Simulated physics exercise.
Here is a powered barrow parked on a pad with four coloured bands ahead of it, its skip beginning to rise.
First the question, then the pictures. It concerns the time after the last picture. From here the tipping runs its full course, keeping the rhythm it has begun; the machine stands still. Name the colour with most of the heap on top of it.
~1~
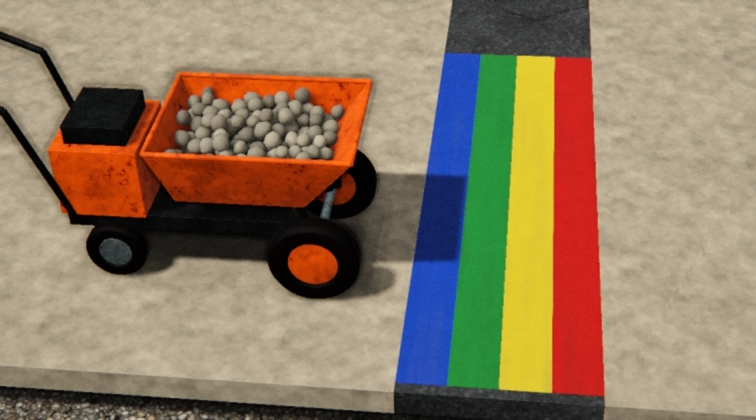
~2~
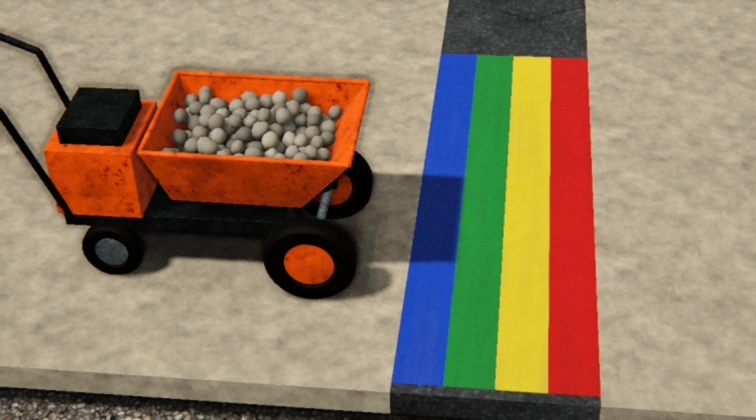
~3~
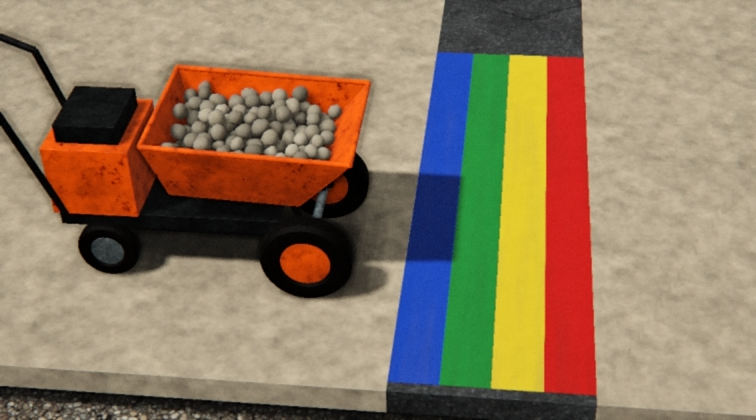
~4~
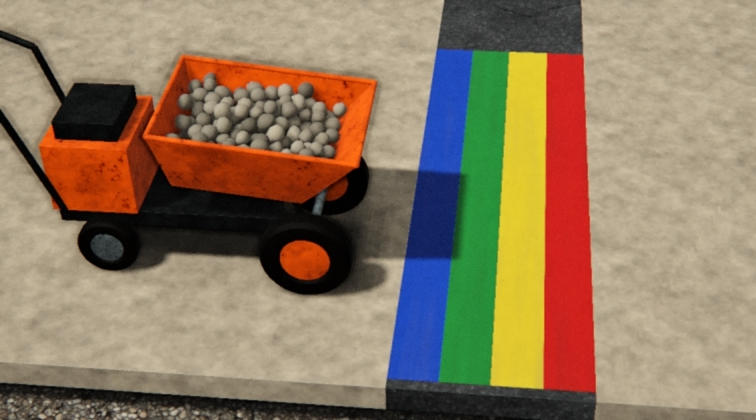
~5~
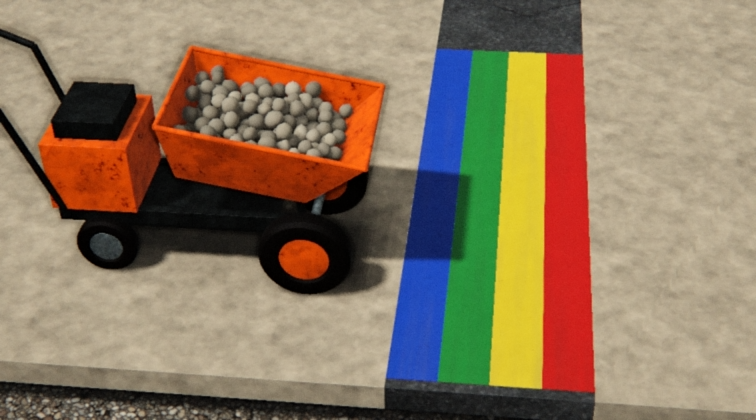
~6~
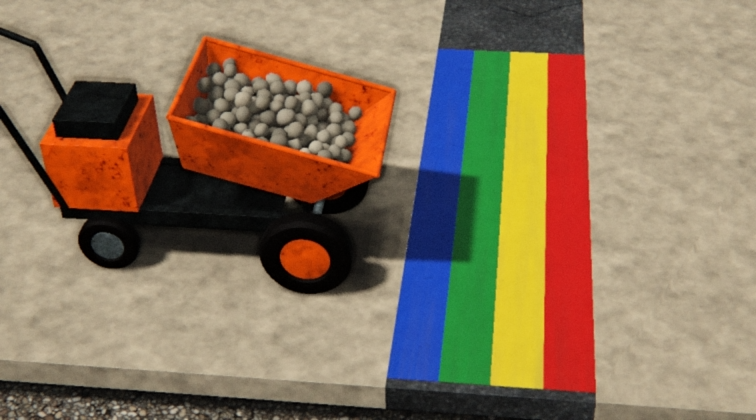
Green.
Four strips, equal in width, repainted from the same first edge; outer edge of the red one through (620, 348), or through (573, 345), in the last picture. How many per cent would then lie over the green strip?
The first one comes out at 40 percent, while the second comes out at 40 percent.
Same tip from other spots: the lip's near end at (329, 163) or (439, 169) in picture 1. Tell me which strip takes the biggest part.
The first case gives green, the second gives the red strip.
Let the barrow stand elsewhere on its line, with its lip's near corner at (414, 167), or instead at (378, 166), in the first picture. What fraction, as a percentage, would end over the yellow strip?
About 40 per cent first, about 40 per cent second.
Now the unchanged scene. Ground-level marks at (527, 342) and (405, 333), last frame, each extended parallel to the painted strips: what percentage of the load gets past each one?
In order: 20 per cent, then 90 per cent.
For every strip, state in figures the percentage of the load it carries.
In per cent, approximately: Blue 5, green 40, yellow 30, red 10.
Soon after the last picture, skip tipped steeply; all in the skip.
A little later, skip tipped steeply; most in the skip; a stray few over the blue strip; about a quarter over the green strip; a stray few over the yellow strip; a stray few falling.
Later still, skip tipped right over; about a quarter in the skip; a small part over the blue strip; about a third over the green strip; about a quarter over the yellow strip; a small part over the red strip; a stray few off the paint.
At rest, skip tipped right over; a small part in the skip; a small part over the blue strip; about a third over the green strip; about a quarter over the yellow strip; a small part over the red strip; a stray few off the paint.
